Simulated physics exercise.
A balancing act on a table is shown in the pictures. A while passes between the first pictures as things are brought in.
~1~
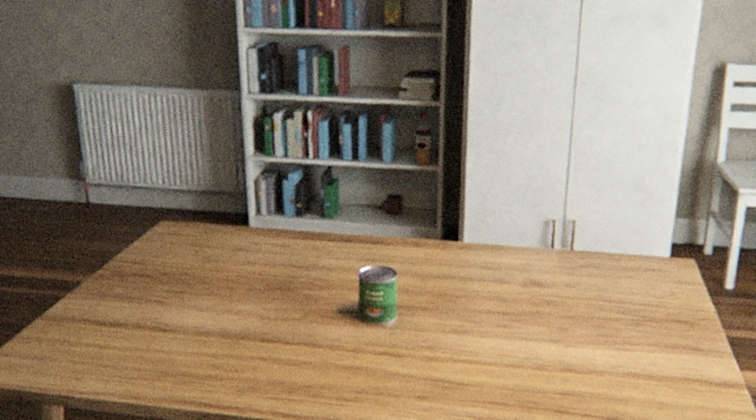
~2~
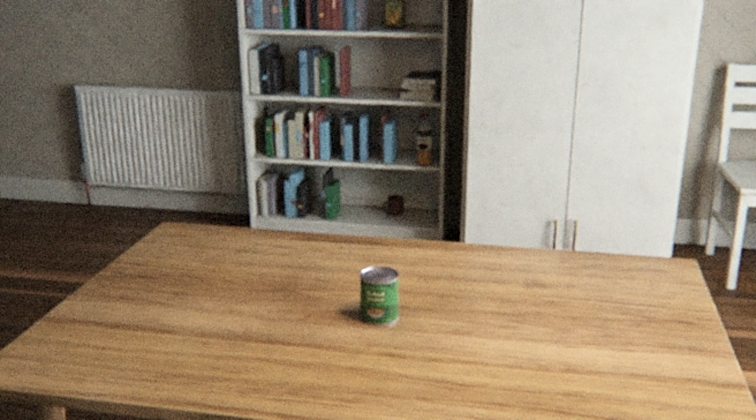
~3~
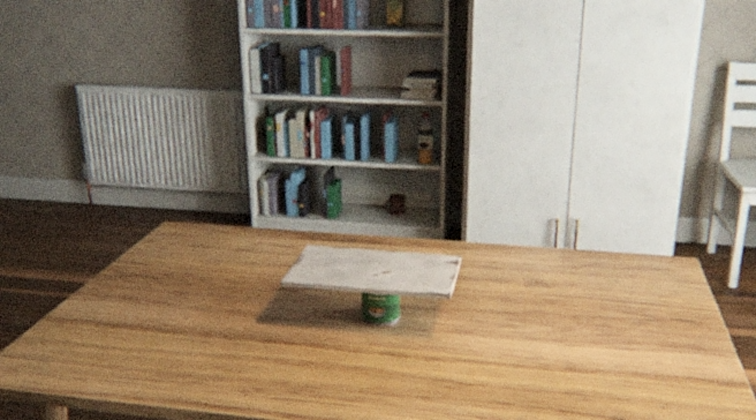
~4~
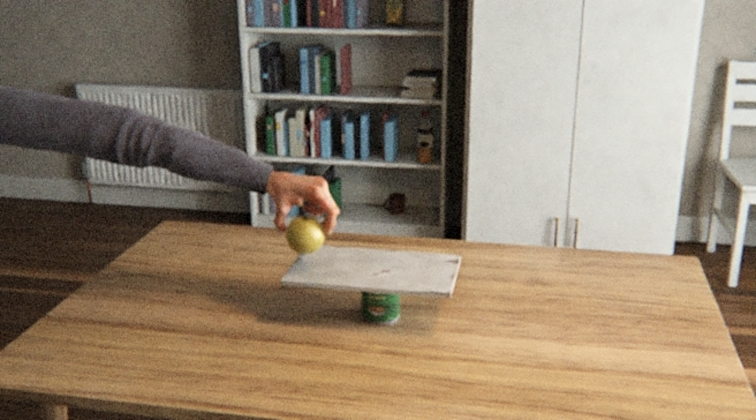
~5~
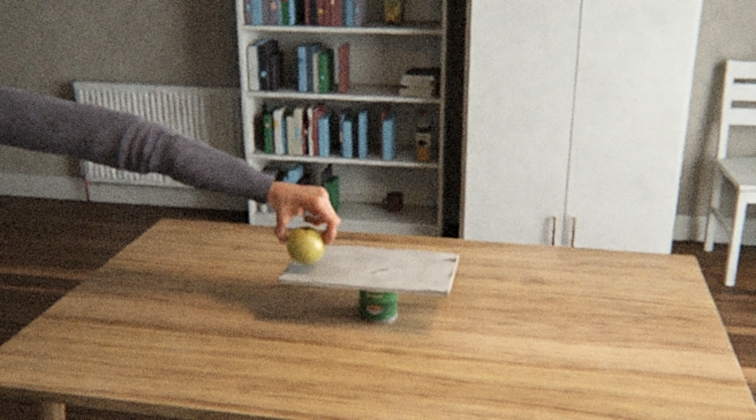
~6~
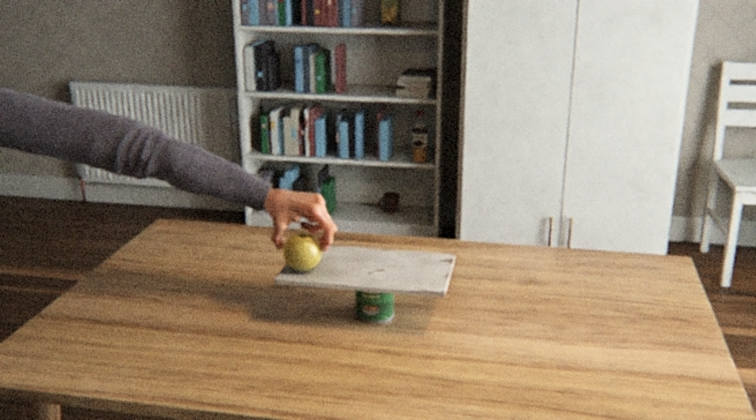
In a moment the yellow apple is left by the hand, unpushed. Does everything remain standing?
It will not stay intact.
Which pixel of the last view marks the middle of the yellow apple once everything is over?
Look near (268, 299) in the final picture.
Then, 0.30 s after the last picture, yellow apple now fallen; white board tipped 19° from how it was.
Then, 0.50 s after the last picture, white board tipped 45° from how it was.
Then, 0.80 s after the last picture, white board tipped 32° from how it was.
Then, 1.70 s after the last picture, things are still on the move.
At rest, fallen, yellow apple; the other 2 in place. Seen from the same camera at the end, yellow apple near (268, 299). The stack loses its balance.
